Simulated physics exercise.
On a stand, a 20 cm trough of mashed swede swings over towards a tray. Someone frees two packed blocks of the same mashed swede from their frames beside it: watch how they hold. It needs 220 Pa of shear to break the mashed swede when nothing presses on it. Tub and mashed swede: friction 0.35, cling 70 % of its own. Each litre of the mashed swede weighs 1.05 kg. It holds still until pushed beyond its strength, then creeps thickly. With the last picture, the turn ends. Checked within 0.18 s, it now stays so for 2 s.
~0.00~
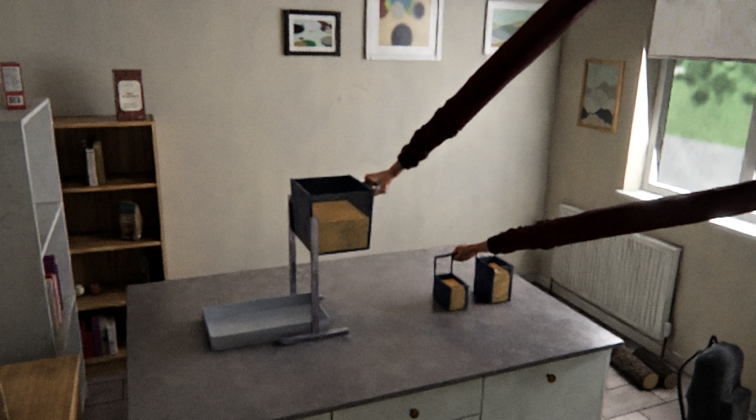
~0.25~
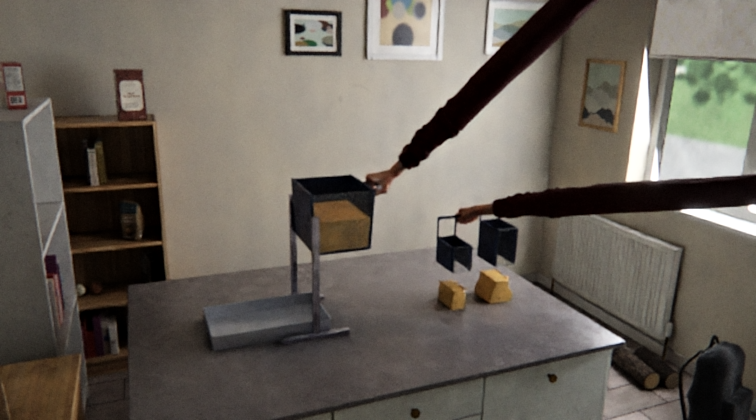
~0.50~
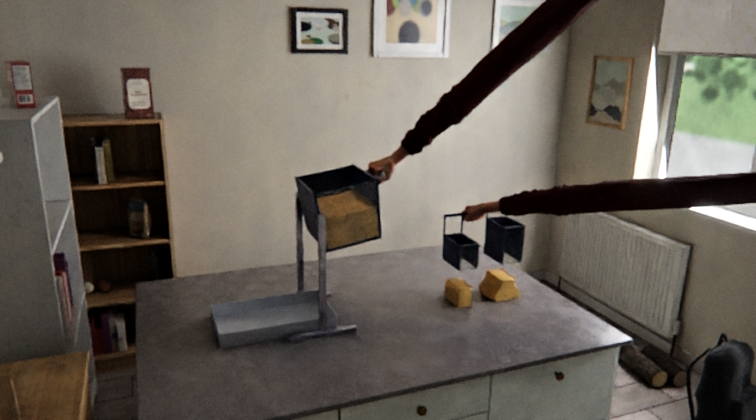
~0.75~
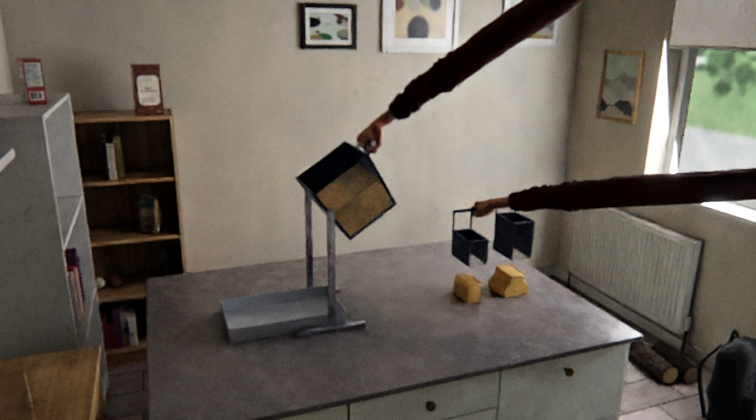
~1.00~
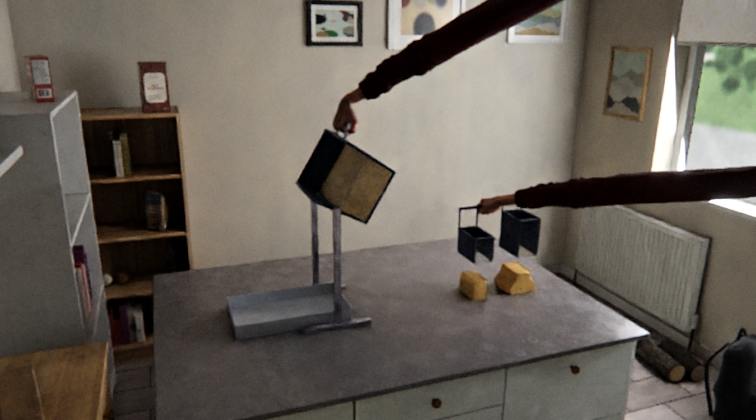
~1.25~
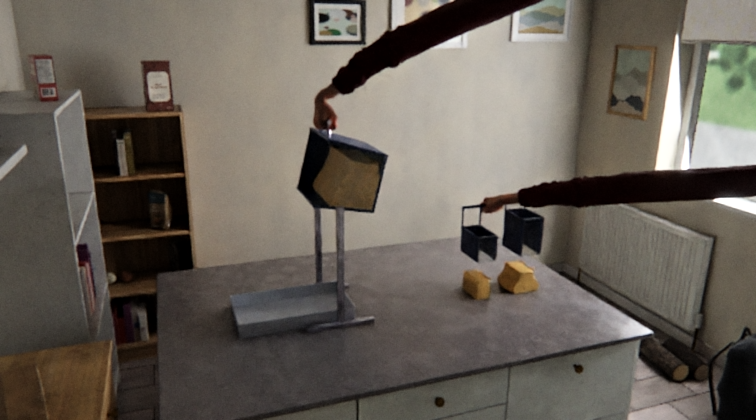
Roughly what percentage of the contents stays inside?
Roughly 100 %.
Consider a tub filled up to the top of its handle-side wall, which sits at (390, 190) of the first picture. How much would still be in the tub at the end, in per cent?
80 %.
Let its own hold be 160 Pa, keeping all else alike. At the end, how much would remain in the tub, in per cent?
About 100 per cent.
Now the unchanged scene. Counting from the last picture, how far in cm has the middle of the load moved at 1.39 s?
Displacement noted: Approx. 2 cm... about that.
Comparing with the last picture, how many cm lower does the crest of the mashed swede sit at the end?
3 cm or so.
After 1.39 s, the tub is at 76 degrees and holds 100 %.
After 1.56 s, the tub is at 76 degrees and holds 100 %.
After 1.73 s, the tub is at 76 degrees and holds 100 %.
After 1.90 s, the tub is at 76 degrees and holds 100 %.
After 3.25 s, at the end, the tub is at 76 degrees and holds 100 %.
